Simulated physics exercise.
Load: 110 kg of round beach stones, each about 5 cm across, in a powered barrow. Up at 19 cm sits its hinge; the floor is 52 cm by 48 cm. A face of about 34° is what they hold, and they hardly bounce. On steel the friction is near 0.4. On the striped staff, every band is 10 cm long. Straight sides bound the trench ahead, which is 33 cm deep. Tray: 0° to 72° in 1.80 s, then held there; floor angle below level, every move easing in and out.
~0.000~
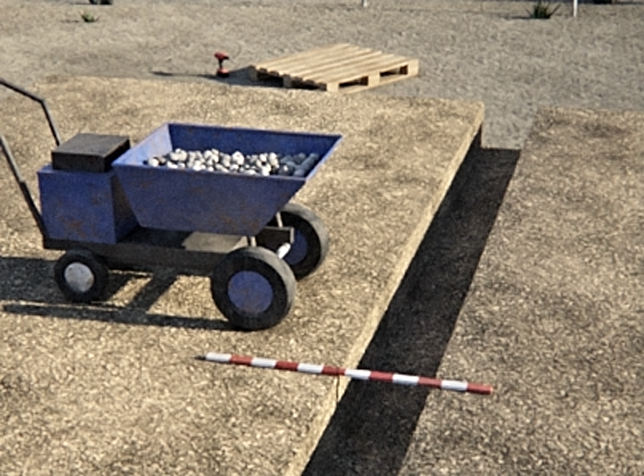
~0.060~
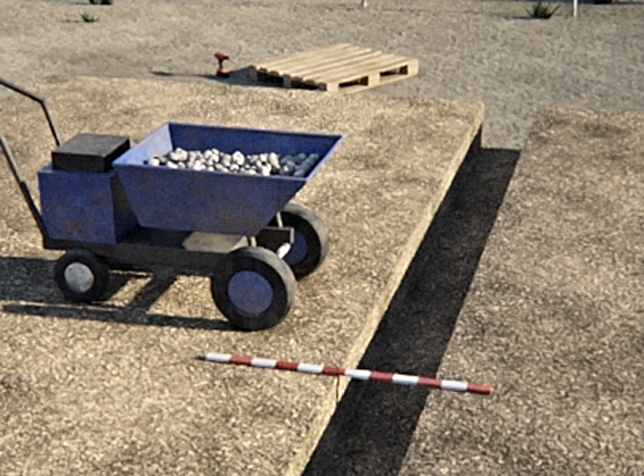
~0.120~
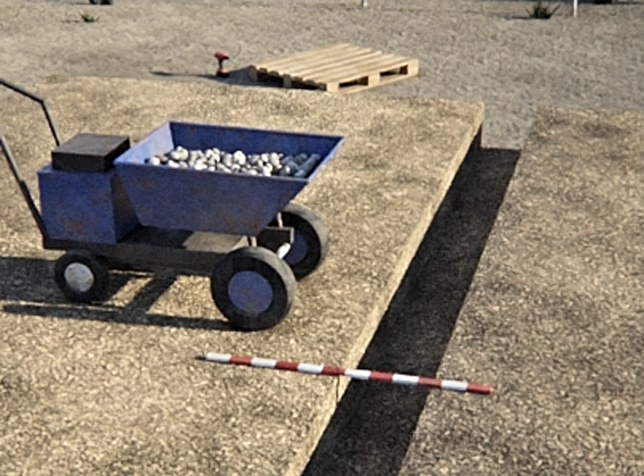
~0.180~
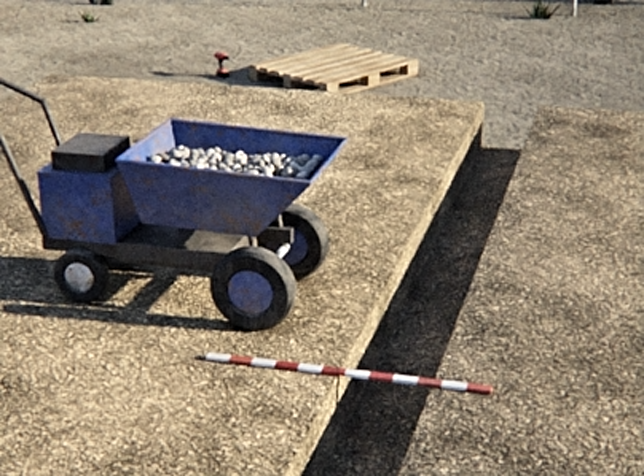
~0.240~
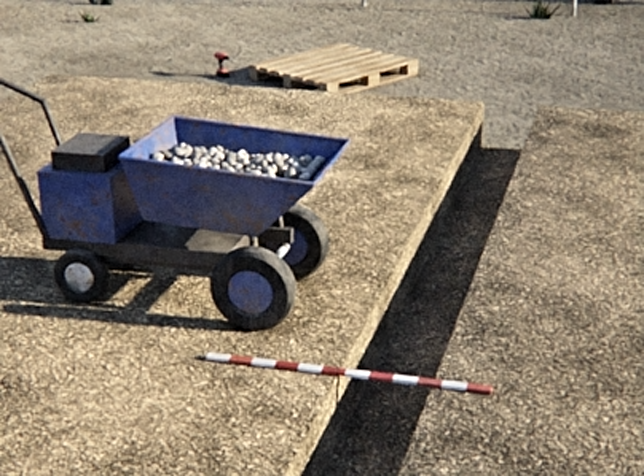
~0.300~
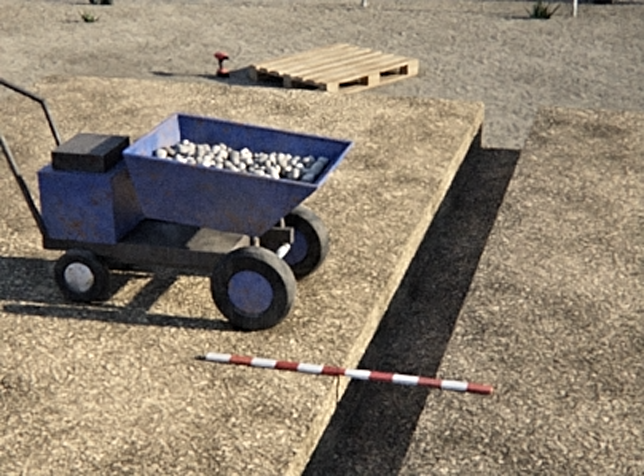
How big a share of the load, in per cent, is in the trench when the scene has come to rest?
A share of about 90 percent.
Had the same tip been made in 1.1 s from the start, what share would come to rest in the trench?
Probably about 85 in a hundred.
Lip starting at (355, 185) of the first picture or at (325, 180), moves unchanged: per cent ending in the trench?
It'd be around 30 per cent and after that around 65 per cent.
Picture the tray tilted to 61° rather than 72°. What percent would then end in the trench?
It would come to about 85 percent.
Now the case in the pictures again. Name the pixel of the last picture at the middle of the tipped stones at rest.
Their centre sits close to (426, 368).
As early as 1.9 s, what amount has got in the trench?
Some 65 per cent.
After 1.4 s the floor is at 61°; 99 % in the tray, 1 % in the trench; the foremost stones are at (410, 271).
After 1.9 s the floor is at 72°; 27 % in the tray, 63 % in the trench, 9 % past the trench; the foremost stones are at (539, 329).
After 2.2 s the floor is at 72°; 6 % in the tray, 84 % in the trench, 11 % past the trench; the foremost stones are at (597, 323).
After 4.2 s the floor is at 72°; 0 % in the tray, 90 % in the trench, 10 % past the trench; the foremost stones are at (615, 322).
